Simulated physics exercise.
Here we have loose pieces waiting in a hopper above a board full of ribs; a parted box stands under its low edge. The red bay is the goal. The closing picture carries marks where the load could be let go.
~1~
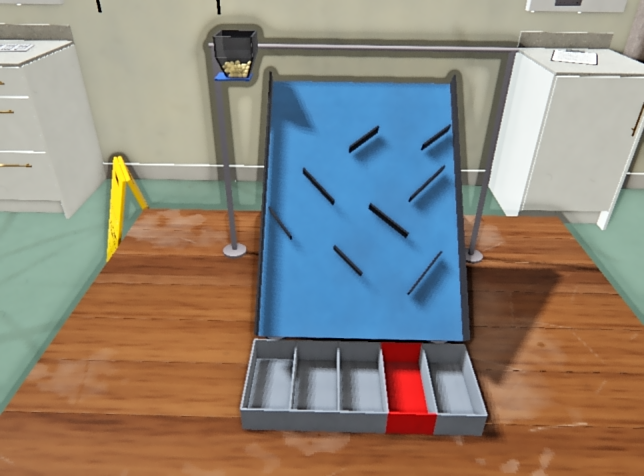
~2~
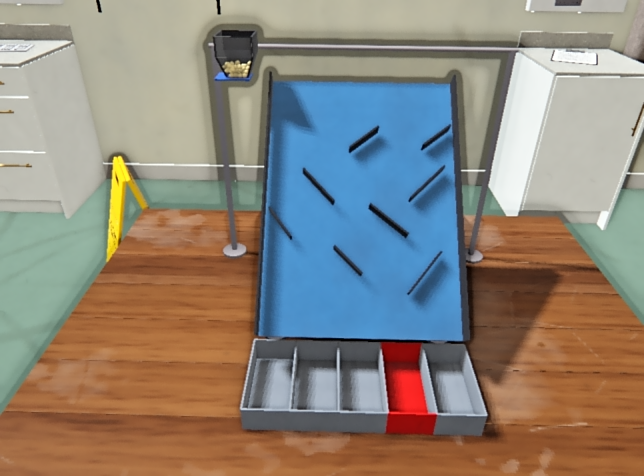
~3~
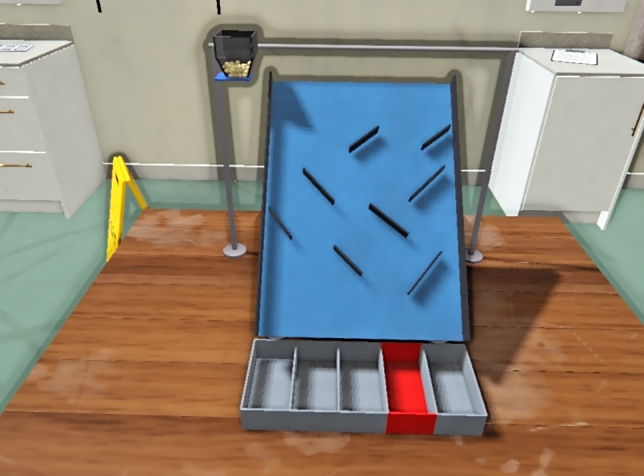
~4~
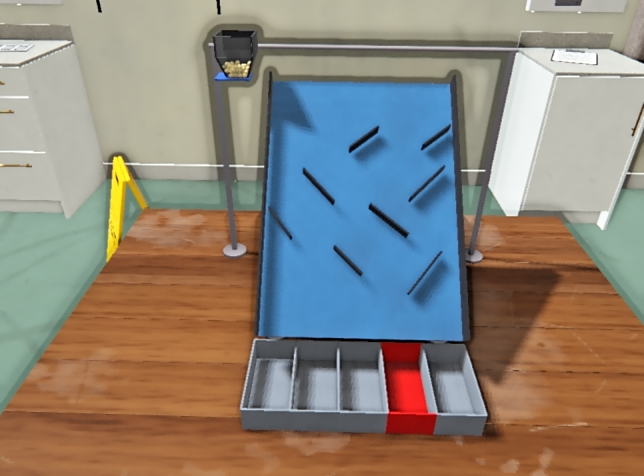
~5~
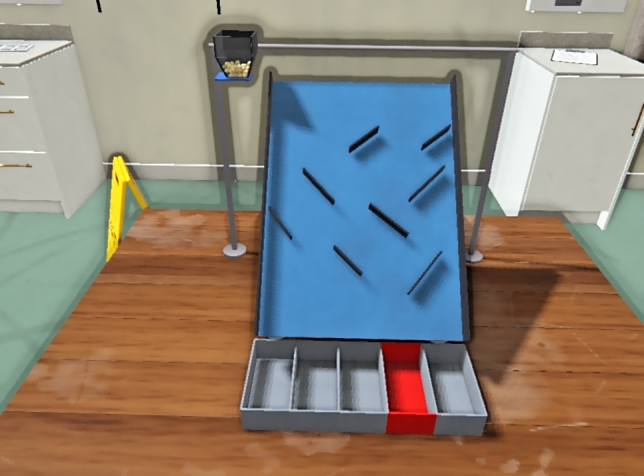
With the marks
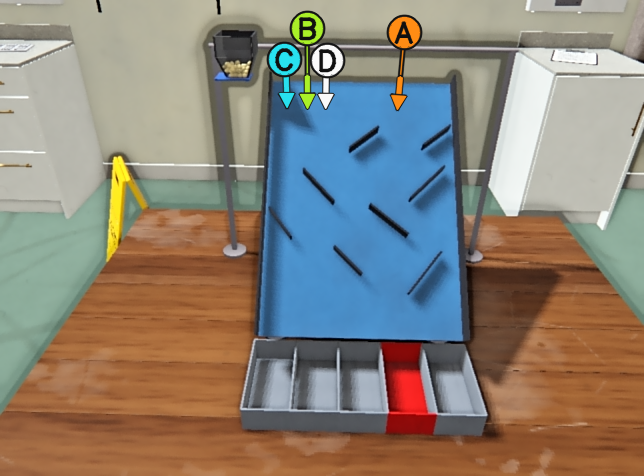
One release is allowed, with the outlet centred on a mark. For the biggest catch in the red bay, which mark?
Mark D.
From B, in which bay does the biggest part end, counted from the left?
The fourth from the left.
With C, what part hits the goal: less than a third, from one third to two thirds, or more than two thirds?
It is less than a third.
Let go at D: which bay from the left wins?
The fourth.
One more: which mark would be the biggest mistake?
The answer is C.
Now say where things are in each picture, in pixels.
The first picture shows hopper at (239, 67), soya beans, door shut.
The second picture shows ribs (350, 147) to (379, 126), (424, 144) to (451, 125), (303, 168) to (334, 200).
The third picture shows ribs (411, 197) to (445, 165), (269, 207) to (291, 236), (370, 203) to (409, 234).
The fourth picture shows ribs (334, 246) to (362, 273), (410, 293) to (442, 251).
The fifth picture shows red bay at (411, 422), number 4 of 5 from the left.
On the marked copy, mark A meets the board at (397, 104); mark B meets the board at (307, 103); mark C meets the board at (286, 102); mark D meets the board at (325, 103).
Choosing A, about a quarter in the red bay, most in other bays.
Choosing B, about half in the red bay, about half in other bays.
Choosing C, a small part in the red bay, most in other bays, a stray few held on the board.
Choosing D, about two thirds in the red bay, about a quarter in other bays, a small part outside the box.
